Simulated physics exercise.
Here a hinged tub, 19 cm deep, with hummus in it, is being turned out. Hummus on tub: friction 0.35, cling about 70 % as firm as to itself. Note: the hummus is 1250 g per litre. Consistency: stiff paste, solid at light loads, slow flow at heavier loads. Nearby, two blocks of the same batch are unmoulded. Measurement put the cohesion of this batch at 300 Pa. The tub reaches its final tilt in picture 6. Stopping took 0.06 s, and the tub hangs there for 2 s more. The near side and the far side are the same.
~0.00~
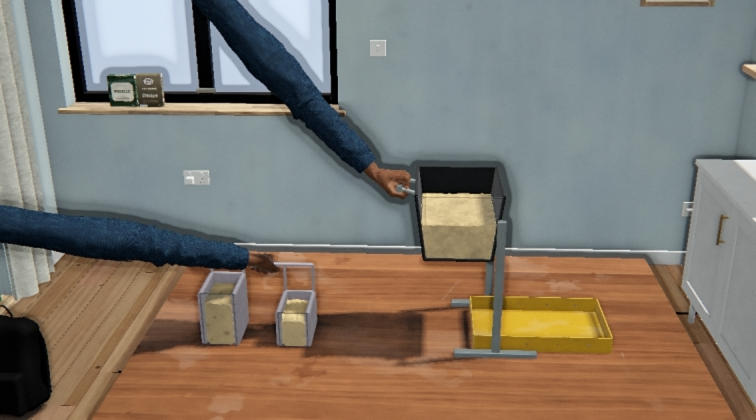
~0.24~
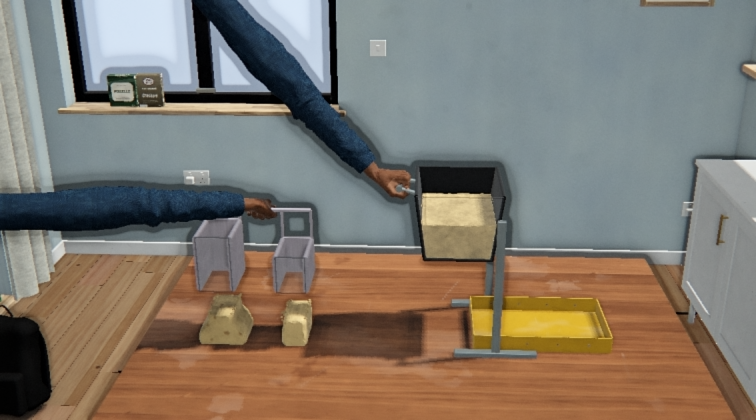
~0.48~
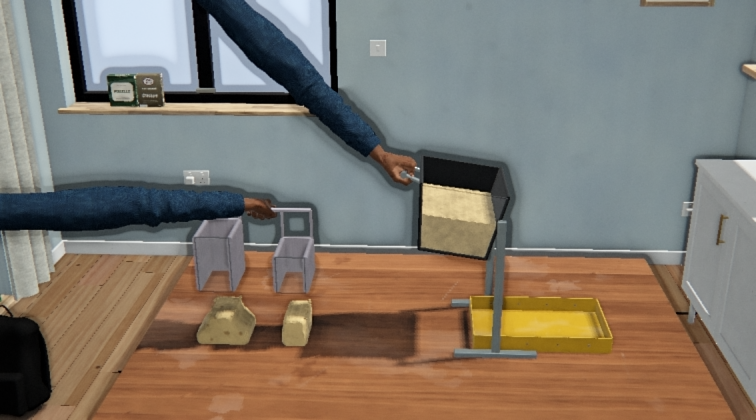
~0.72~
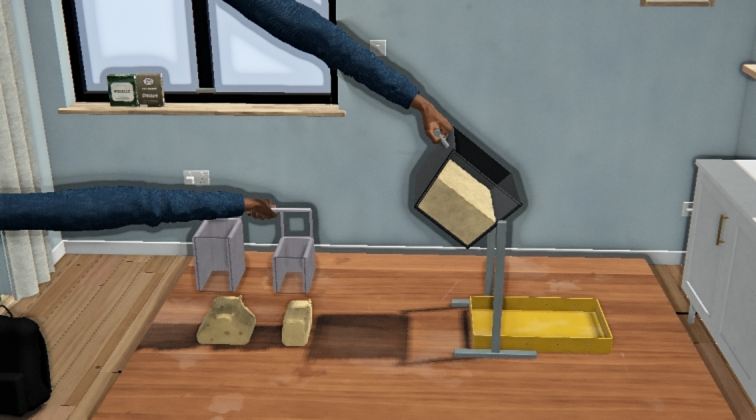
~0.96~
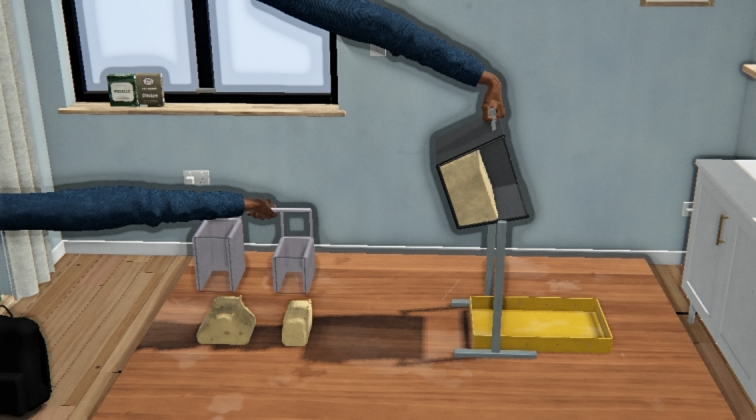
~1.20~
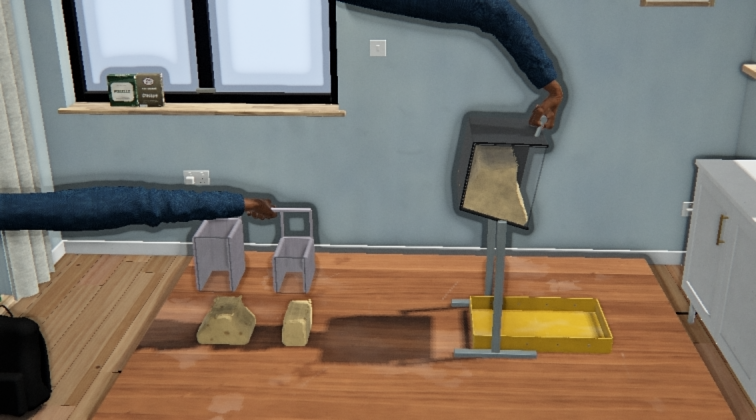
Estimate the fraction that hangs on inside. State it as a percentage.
I would say roughly 0 per cent.
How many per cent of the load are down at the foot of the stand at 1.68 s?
Some 50 % has got all the way down.
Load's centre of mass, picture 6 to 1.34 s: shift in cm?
Roughly 7 cm.
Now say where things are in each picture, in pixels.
Handle-side rim at (418, 196), tilt 0 degrees; highest point of the hummus at (488, 225); test blocks 14 cm, 9.2 cm high (left to right), in the first frame.
Handle-side rim at (418, 196), tilt 0 degrees; highest point of the hummus at (488, 225); test blocks 11 cm, 9.0 cm high (left to right), in the second frame.
Handle-side rim at (423, 185), tilt 9 degrees; highest point of the hummus at (427, 214); test blocks 9.9 cm, 8.9 cm high (left to right), in the third frame.
Handle-side rim at (456, 151), tilt 39 degrees; highest point of the hummus at (441, 179); test blocks 9.9 cm, 8.9 cm high (left to right), in the fourth frame.
Handle-side rim at (504, 138), tilt 71 degrees; highest point of the hummus at (475, 154); test blocks 9.9 cm, 8.9 cm high (left to right), in the fifth frame.
Handle-side rim at (547, 148), tilt 99 degrees; highest point of the hummus at (482, 167); test blocks 9.9 cm, 8.9 cm high (left to right), in the sixth frame.
By 1.34 s, the tub is at 99 degrees and holds 76 %.
By 1.51 s, the tub is at 99 degrees and holds 38 %.
By 1.68 s, the tub is at 99 degrees and holds 24 %.
By 1.85 s, the tub is at 99 degrees and holds 10 %.
By 3.20 s, at the end, the tub is at 99 degrees and holds 0 %.
